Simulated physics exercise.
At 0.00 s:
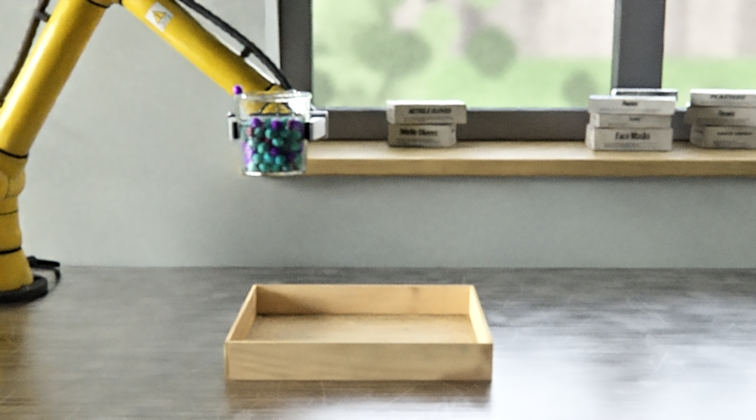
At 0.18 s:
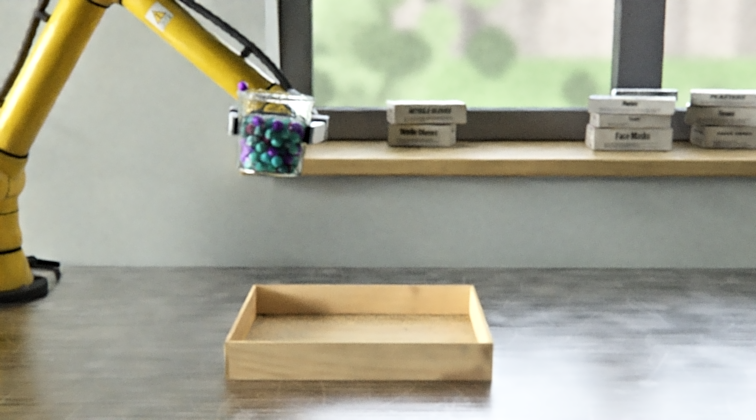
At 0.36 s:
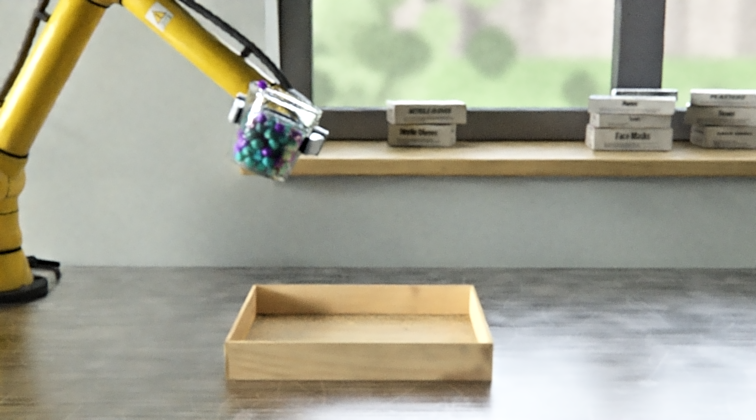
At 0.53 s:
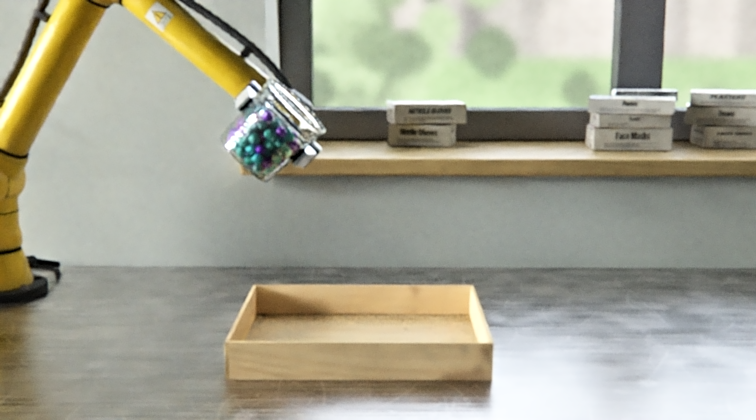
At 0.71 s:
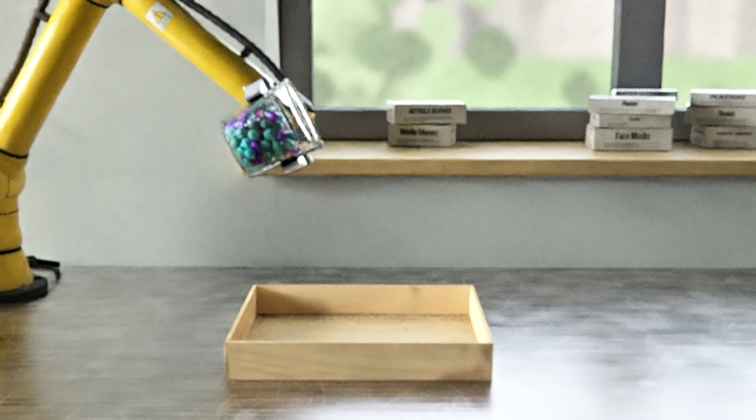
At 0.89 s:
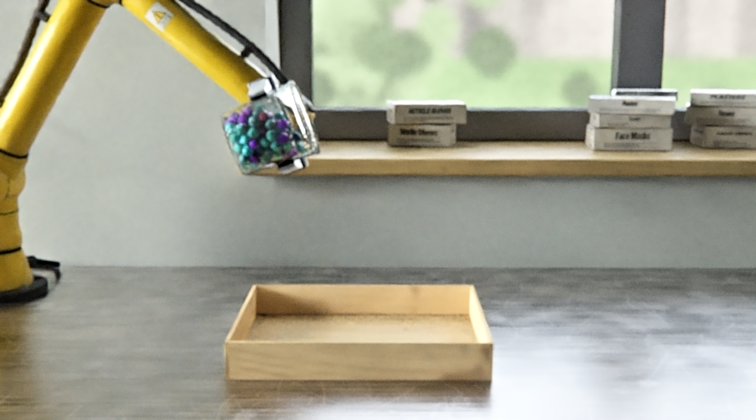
A yellow robot arm tilts a clear beaker of purple and teal round sweets steeply onto its side above an open wooden tray, and the sweets shift inside the beaker while the tray stays still on the table.
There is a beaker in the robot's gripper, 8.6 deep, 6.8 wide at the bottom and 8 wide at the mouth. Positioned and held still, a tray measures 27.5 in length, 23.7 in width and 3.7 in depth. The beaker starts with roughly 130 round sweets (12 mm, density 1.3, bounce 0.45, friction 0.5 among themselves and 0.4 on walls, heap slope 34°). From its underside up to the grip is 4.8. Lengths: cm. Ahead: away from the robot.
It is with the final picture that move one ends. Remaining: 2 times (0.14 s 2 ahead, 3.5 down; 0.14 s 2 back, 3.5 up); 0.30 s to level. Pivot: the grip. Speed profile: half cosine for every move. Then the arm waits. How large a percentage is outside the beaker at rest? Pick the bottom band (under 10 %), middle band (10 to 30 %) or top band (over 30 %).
Bottom band.
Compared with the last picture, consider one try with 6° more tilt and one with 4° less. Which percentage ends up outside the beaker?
About 5 per cent for the first try and 0 per cent for the second.
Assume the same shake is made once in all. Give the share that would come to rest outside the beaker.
Roughly 0 in a hundred.
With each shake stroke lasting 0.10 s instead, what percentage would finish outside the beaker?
Roughly 5 percent then.
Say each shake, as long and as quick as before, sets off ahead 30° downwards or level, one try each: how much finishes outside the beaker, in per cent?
You'd get about 10 per cent with the first setting and about 30 per cent with the second.
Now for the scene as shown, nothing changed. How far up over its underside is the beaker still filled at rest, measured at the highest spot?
I'd say near 8.0 cm from the bottom.
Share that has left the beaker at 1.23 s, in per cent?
Share out so far: Close to 0 %.
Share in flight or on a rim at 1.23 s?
Reading at that time: Some 1 per cent.
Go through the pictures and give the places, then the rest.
The first picture shows beaker middle at (273, 134), level; upper third of the load around (273, 128), from x 240 to 300, top at y 90; 132 in the beaker.
The second picture shows beaker middle at (273, 134), tilted 7° forward; upper third of the load around (273, 128), from x 245 to 300, top at y 85.
The third picture shows beaker middle at (271, 134), tilted 24° forward; upper third of the load around (266, 127), from x 240 to 300, top at y 85.
The fourth picture shows beaker middle at (270, 133), tilted 45° forward; upper third of the load around (263, 125), from x 235 to 295, top at y 110.
The fifth picture shows beaker middle at (269, 132), tilted 62° forward; upper third of the load around (260, 122), from x 230 to 295, top at y 105.
The sixth picture shows beaker middle at (269, 131), tilted 69° forward; upper third of the load around (258, 123), from x 230 to 305, top at y 110; 132 in the beaker.
After 1.23 s, tilted 69° forward, highest piece 26 above the table; 131 in the beaker, 1 in flight or on a rim.
After 1.58 s, tilted 42° forward, highest piece 26 above the table; 130 in the beaker, 2 in the tray.
After 1.95 s, level, highest piece 28 above the table; 130 in the beaker, 2 in the tray.
After 3.00 s, level, highest piece 28 above the table; 130 in the beaker, 2 in the tray.
At rest, 130 in the beaker, 2 in the tray. That is 2 % outside the beaker.
